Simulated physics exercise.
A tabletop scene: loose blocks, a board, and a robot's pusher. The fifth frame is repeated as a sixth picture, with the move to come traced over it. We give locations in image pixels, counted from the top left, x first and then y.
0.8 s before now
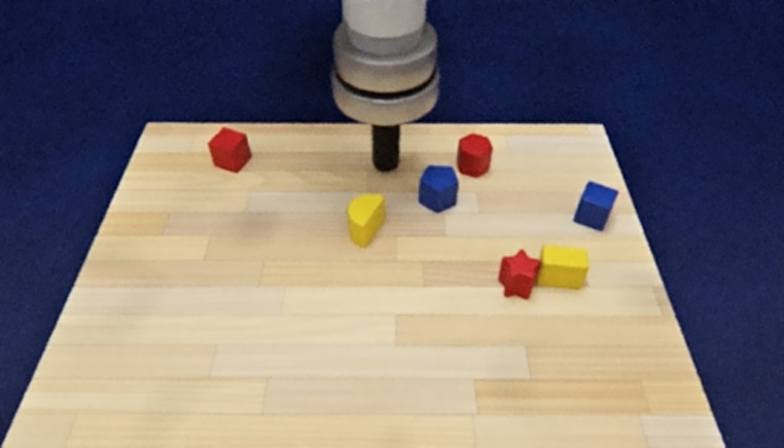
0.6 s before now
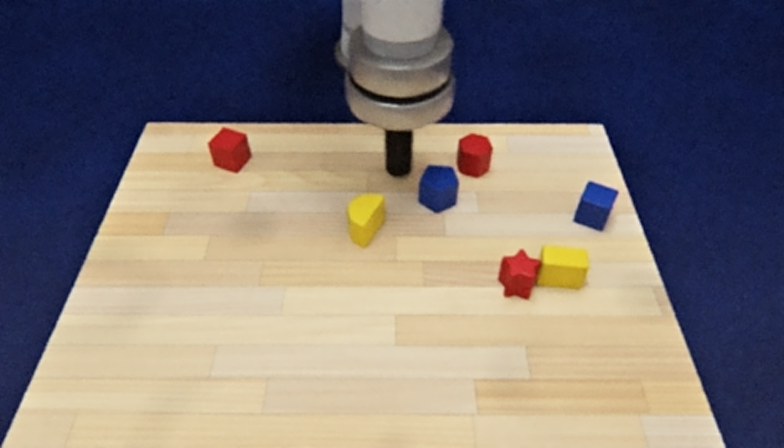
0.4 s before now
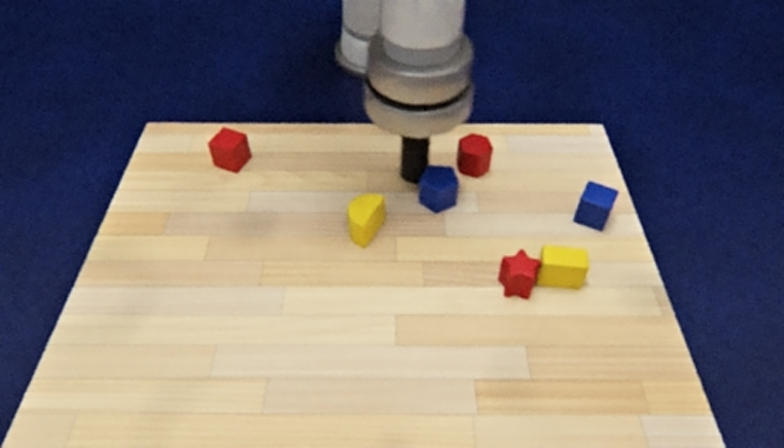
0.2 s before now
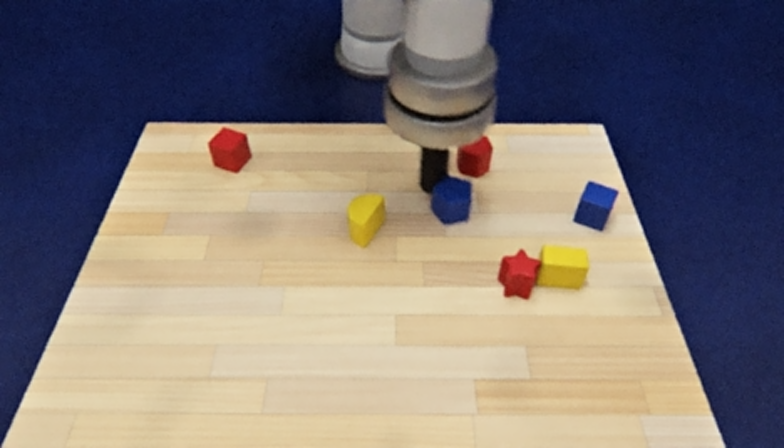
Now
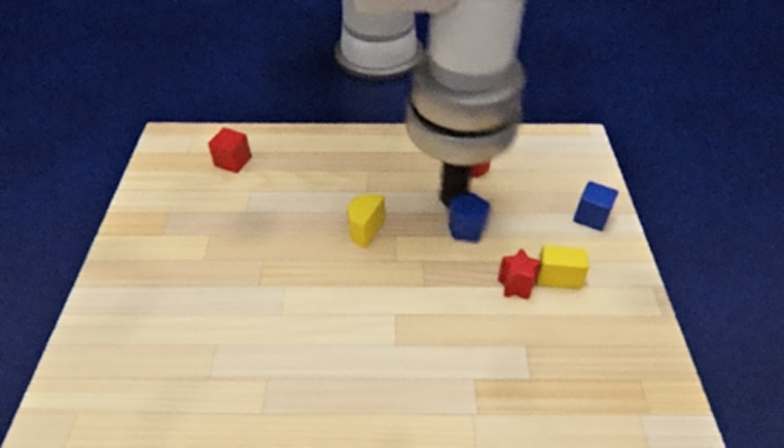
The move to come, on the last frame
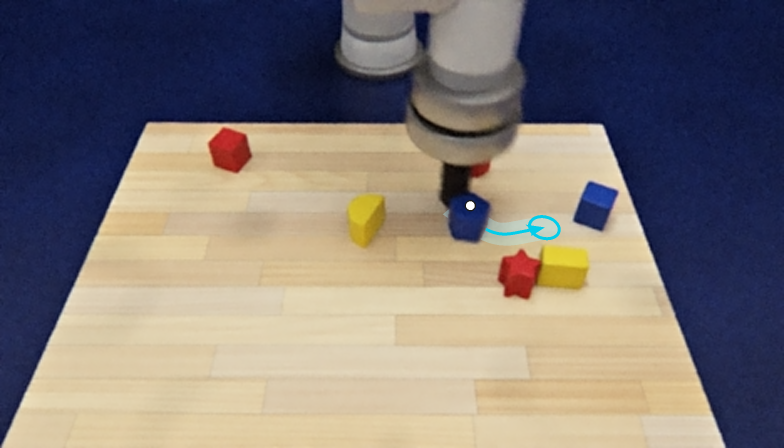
A robot's pusher moves right and nudges the blue five-sided block toward the lower right.
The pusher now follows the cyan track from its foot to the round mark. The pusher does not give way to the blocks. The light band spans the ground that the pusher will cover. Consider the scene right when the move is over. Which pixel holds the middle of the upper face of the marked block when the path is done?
Put as a pixel place, it's (497, 236).
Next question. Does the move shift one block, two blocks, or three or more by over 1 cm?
Most likely one.
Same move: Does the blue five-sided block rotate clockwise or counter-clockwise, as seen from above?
The block turns clockwise.
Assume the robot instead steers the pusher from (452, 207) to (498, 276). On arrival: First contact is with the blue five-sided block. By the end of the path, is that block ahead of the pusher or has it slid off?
It is still there in front.
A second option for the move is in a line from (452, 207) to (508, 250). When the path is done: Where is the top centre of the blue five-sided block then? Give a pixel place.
Its top centre lands on (501, 251).
The drawn path runs from (452, 207) via (479, 225) and (511, 234), ending at (544, 227); the dot is on the blue five-sided block.
On the path given first. One third of the way, pusher (481, 218); blue five-sided block (490, 228), turned 35° clockwise.
Two thirds of the way, pusher (514, 226); blue five-sided block (497, 236), turned 55° clockwise.
At the end, pusher (547, 220); blue five-sided block (497, 236), turned 55° clockwise; blue square piece not moved.
